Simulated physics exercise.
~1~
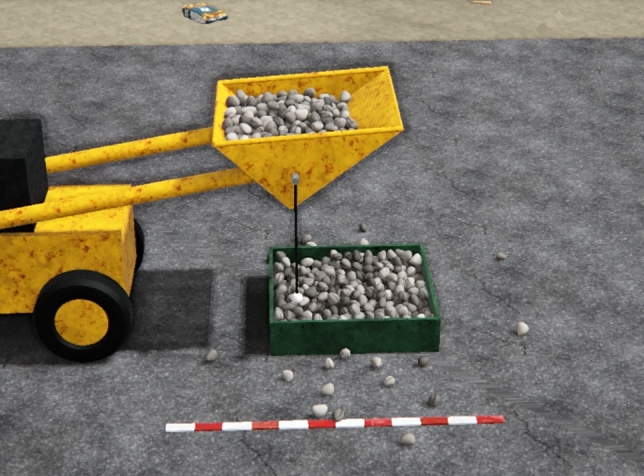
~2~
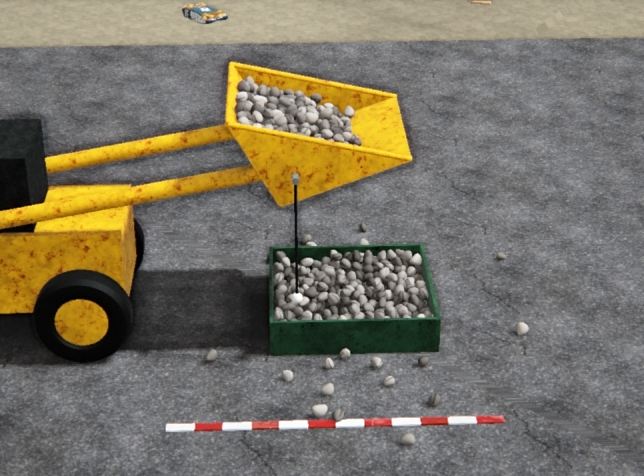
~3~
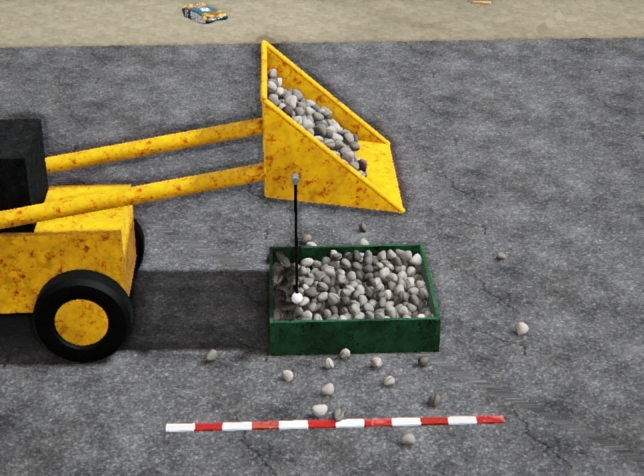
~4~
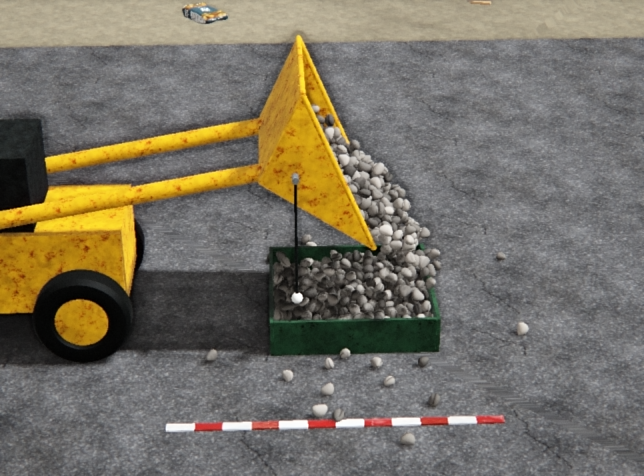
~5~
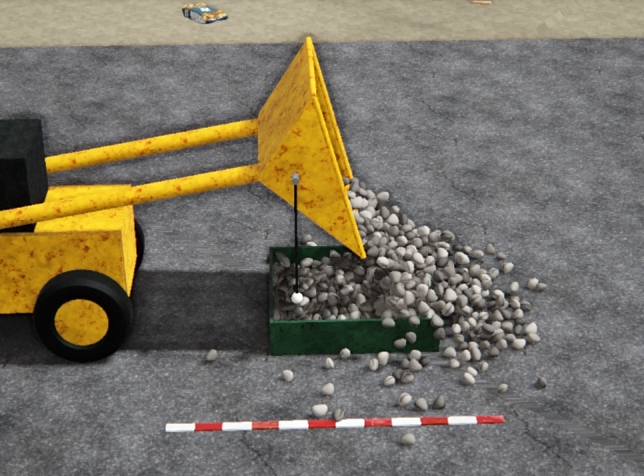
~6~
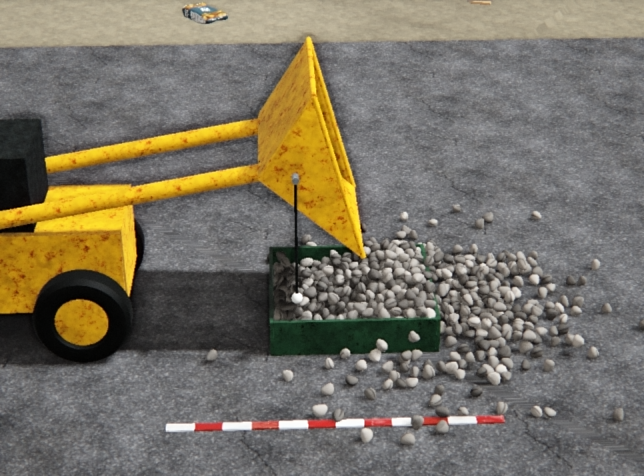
On a patch of cracked grey ground with a sandy strip along the far edge, seen from above and to the side, a rusty yellow loader at the left holds a bucket of rounded grey stones over a green bin already heaped with similar ones. A red and white striped rod lies in front. The bucket tips steadily to the right, and its stones slide forward, then pour over the lip onto the bin's right side. Many spill over the edge and scatter across the ground. Finally the emptied bucket stays tilted above the full bin and the spread of stones beside it.
